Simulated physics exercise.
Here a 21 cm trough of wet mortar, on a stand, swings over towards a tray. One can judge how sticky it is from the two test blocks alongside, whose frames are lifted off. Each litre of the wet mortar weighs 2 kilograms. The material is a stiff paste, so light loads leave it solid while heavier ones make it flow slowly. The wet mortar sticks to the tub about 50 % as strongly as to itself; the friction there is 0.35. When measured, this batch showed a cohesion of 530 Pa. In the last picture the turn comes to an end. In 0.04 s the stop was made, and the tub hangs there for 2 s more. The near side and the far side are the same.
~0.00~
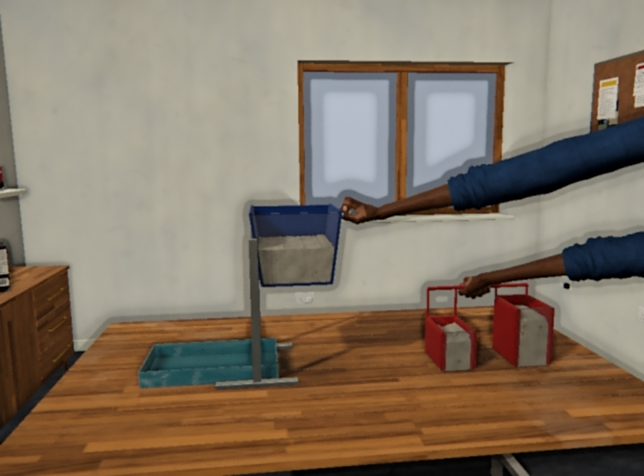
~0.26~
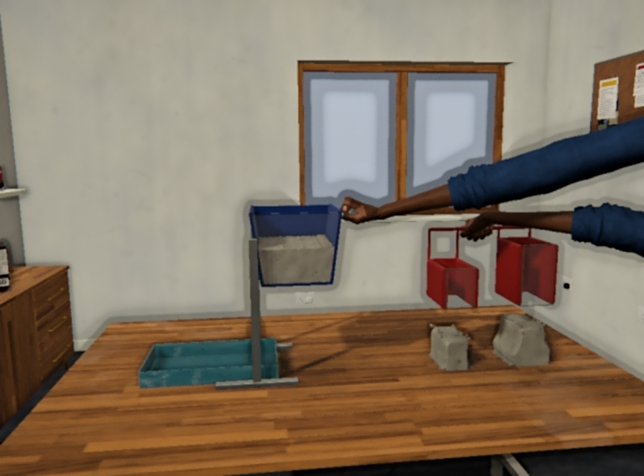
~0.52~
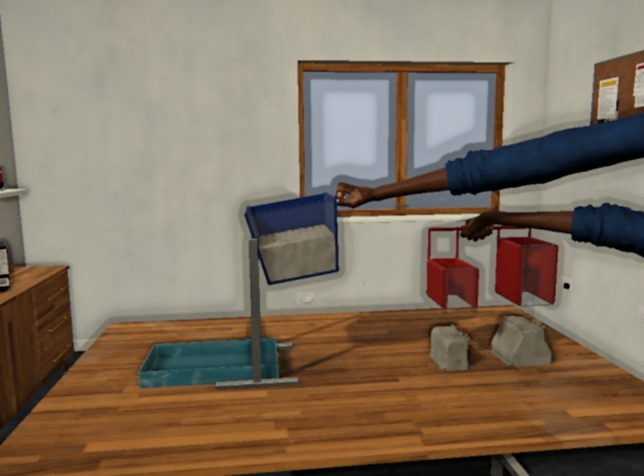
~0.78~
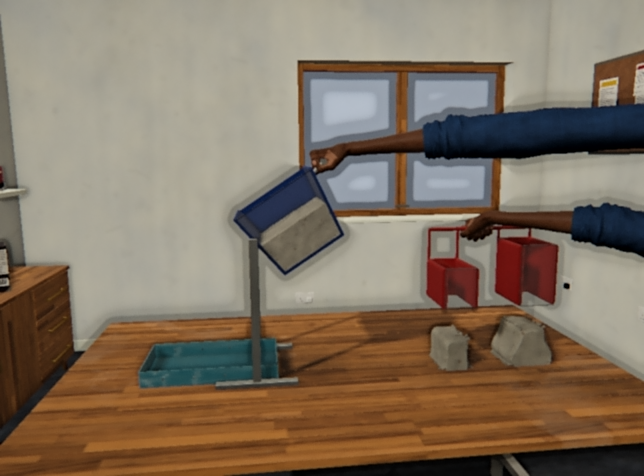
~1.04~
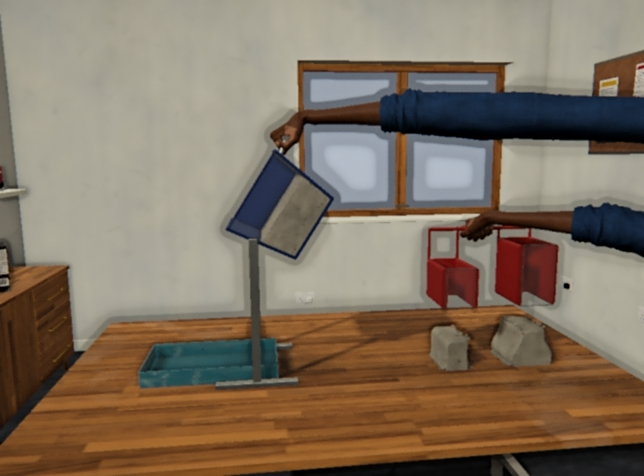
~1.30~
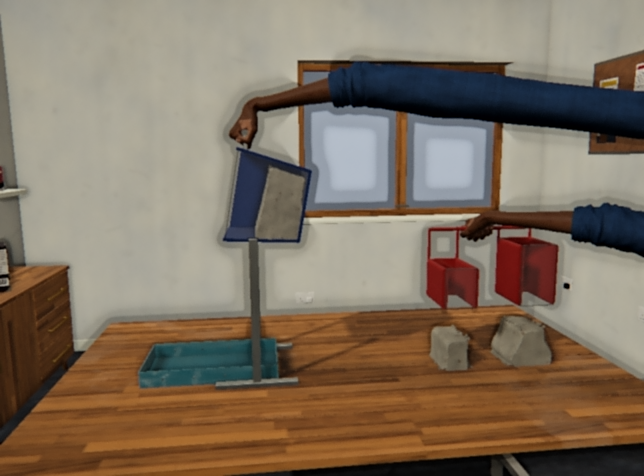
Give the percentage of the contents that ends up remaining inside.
I would say roughly 100 per cent remains inside.
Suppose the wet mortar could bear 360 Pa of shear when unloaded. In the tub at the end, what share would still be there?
I'd expect about 100 percent.
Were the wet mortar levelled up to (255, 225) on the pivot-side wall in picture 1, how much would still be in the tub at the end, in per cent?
Then about 65 %.
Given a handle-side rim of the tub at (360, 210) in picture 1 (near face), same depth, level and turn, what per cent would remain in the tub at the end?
Some 90 percent would still be in the tub at the end.
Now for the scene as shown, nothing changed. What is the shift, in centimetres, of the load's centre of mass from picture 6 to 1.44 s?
Around 3 centimetres.
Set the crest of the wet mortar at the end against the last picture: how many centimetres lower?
6 cm or so.
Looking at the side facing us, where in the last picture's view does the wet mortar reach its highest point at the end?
I'd say it peaks at roughly (255, 192) in the last picture.
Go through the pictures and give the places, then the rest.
The first picture shows handle-side rim at (339, 212), tilt 0 degrees; crest of the wet mortar at (332, 247); block heights 10 cm, 16 cm (left to right).
The second picture shows handle-side rim at (339, 212), tilt 0 degrees; crest of the wet mortar at (332, 247); block heights 10 cm, 13 cm (left to right).
The third picture shows handle-side rim at (333, 199), tilt 9 degrees; crest of the wet mortar at (331, 235); block heights 10 cm, 12 cm (left to right).
The fourth picture shows handle-side rim at (309, 170), tilt 33 degrees; crest of the wet mortar at (323, 204); block heights 10 cm, 12 cm (left to right).
The fifth picture shows handle-side rim at (274, 152), tilt 57 degrees; crest of the wet mortar at (302, 179); block heights 10 cm, 12 cm (left to right).
The sixth picture shows handle-side rim at (237, 150), tilt 80 degrees; crest of the wet mortar at (272, 169); block heights 10 cm, 12 cm (left to right).
After 1.44 s, the tub is at 80 degrees and holds 100 %.
After 1.61 s, the tub is at 80 degrees and holds 100 %.
After 1.78 s, the tub is at 80 degrees and holds 100 %.
After 1.95 s, the tub is at 80 degrees and holds 100 %.
After 3.30 s, the tub is at 80 degrees and holds 100 %.
